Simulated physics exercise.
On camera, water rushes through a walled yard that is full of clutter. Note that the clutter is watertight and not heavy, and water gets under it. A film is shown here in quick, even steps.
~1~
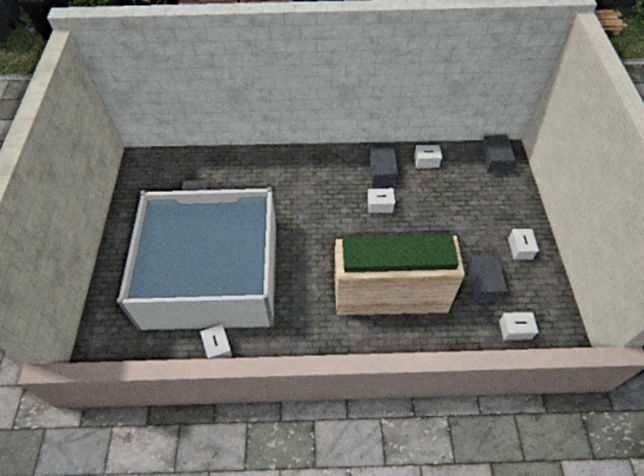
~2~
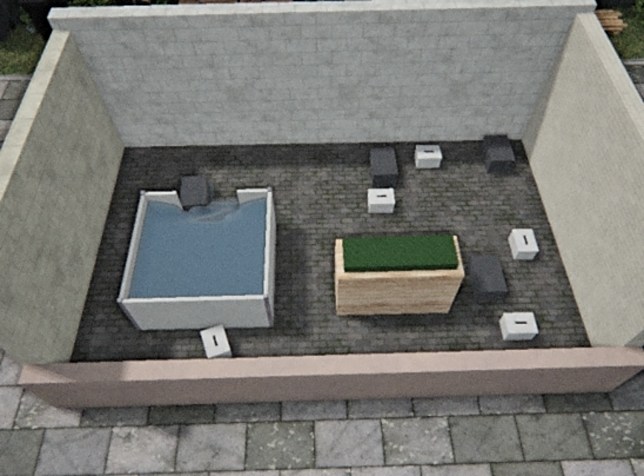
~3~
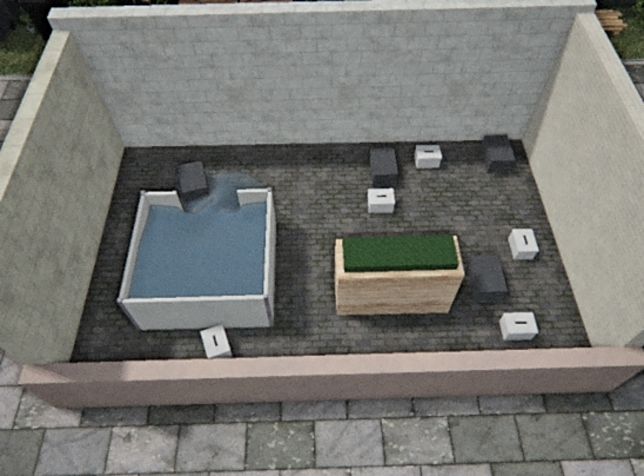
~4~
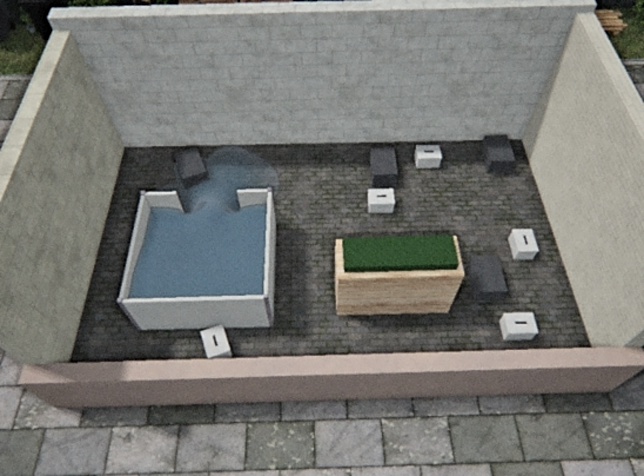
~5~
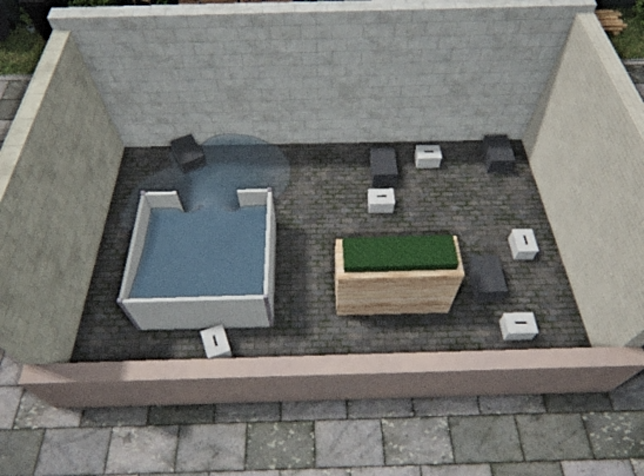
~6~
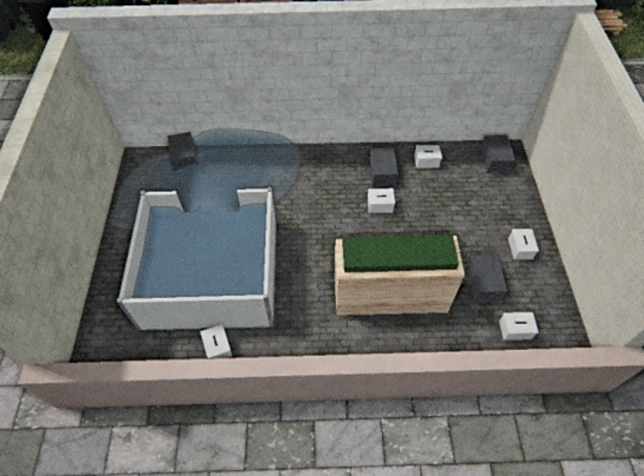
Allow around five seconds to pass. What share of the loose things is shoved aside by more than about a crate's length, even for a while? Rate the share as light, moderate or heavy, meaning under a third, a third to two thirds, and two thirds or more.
Moderate.
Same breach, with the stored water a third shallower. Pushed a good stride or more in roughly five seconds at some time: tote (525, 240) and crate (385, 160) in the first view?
Order as asked - never got there, carried at least that far.
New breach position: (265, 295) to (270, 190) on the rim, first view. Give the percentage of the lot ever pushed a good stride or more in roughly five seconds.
I make it 80 per cent.
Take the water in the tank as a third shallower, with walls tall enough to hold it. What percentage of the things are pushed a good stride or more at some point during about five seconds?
20 per cent.
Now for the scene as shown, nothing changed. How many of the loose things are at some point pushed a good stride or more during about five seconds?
Counting them up gives 6.
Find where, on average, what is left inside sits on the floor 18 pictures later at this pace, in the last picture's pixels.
Roughly at (420, 259).
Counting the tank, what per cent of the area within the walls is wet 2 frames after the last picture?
Roughly 25 in a hundred.
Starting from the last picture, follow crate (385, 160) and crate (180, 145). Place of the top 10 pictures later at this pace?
They end up at about pixels (423, 172) and (131, 206).
A moment on, 1 of 10 are well off their spots; 0 afloat.
Next, 2 of 10 are well off their spots; 1 afloat.
Later, 4 of 10 are well off their spots; 2 afloat.
In the end, 6 of 10 are well off their spots, and 6 have been at some point; 3 afloat.
